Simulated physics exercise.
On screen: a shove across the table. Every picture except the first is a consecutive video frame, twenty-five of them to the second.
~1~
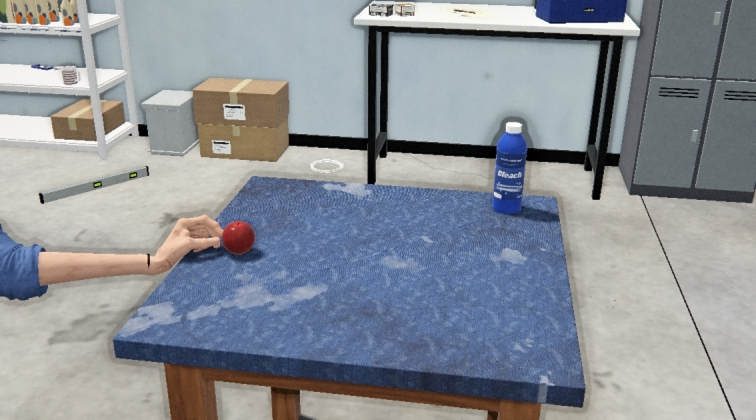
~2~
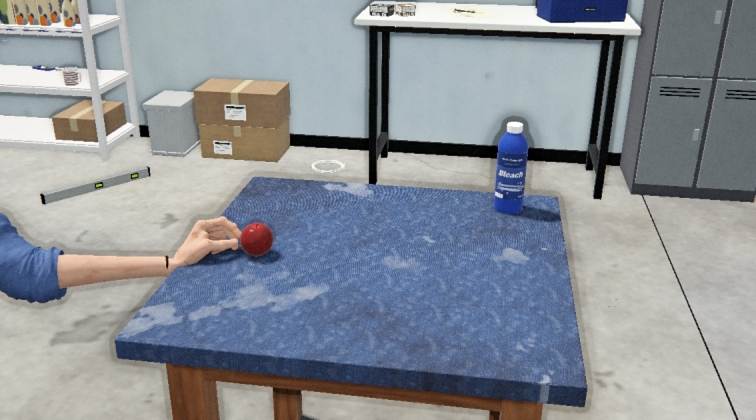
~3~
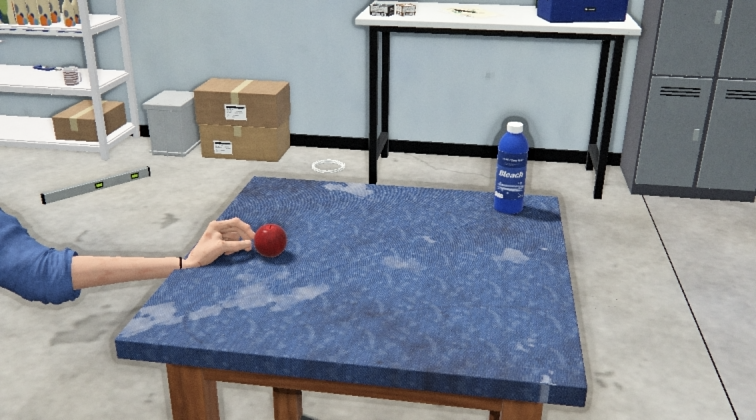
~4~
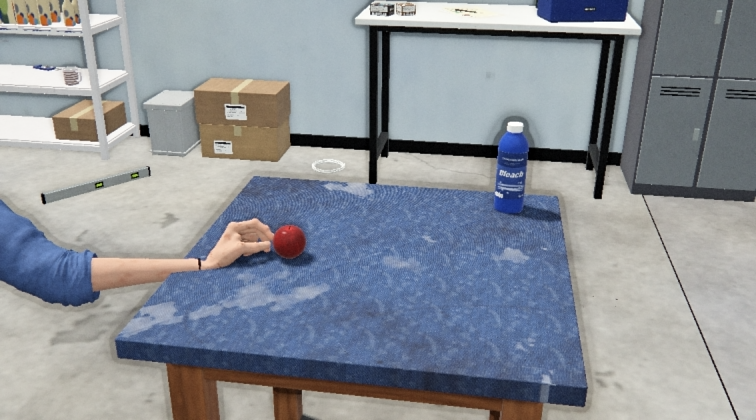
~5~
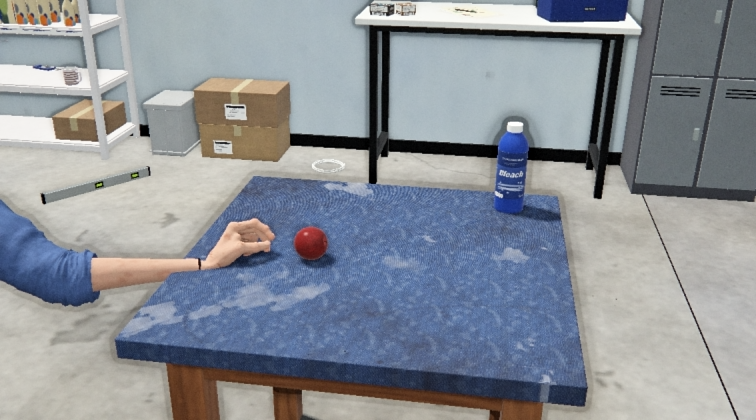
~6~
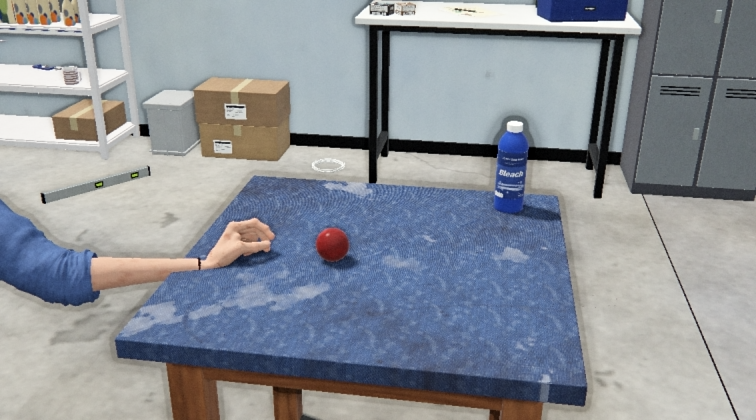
A red apple, pushed by a hand reaching in from the left, moves rightward across a worn blue tabletop with pale patches, seen from slightly above by a still camera in a workshop-like room. A blue bleach bottle with a white cap stands at the table's far right, before cardboard boxes, shelves and grey lockers. The hand then stays still as the apple rolls away from its fingers toward the right.
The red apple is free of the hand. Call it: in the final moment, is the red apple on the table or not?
It is not on the table.
Then, 0.20 s after the last picture, red apple rolled well along near (436, 253).
Then, 0.50 s after the last picture, red apple now off the table.
Then, 0.80 s after the last picture, things are still on the move.
By the end, off the table, red apple.
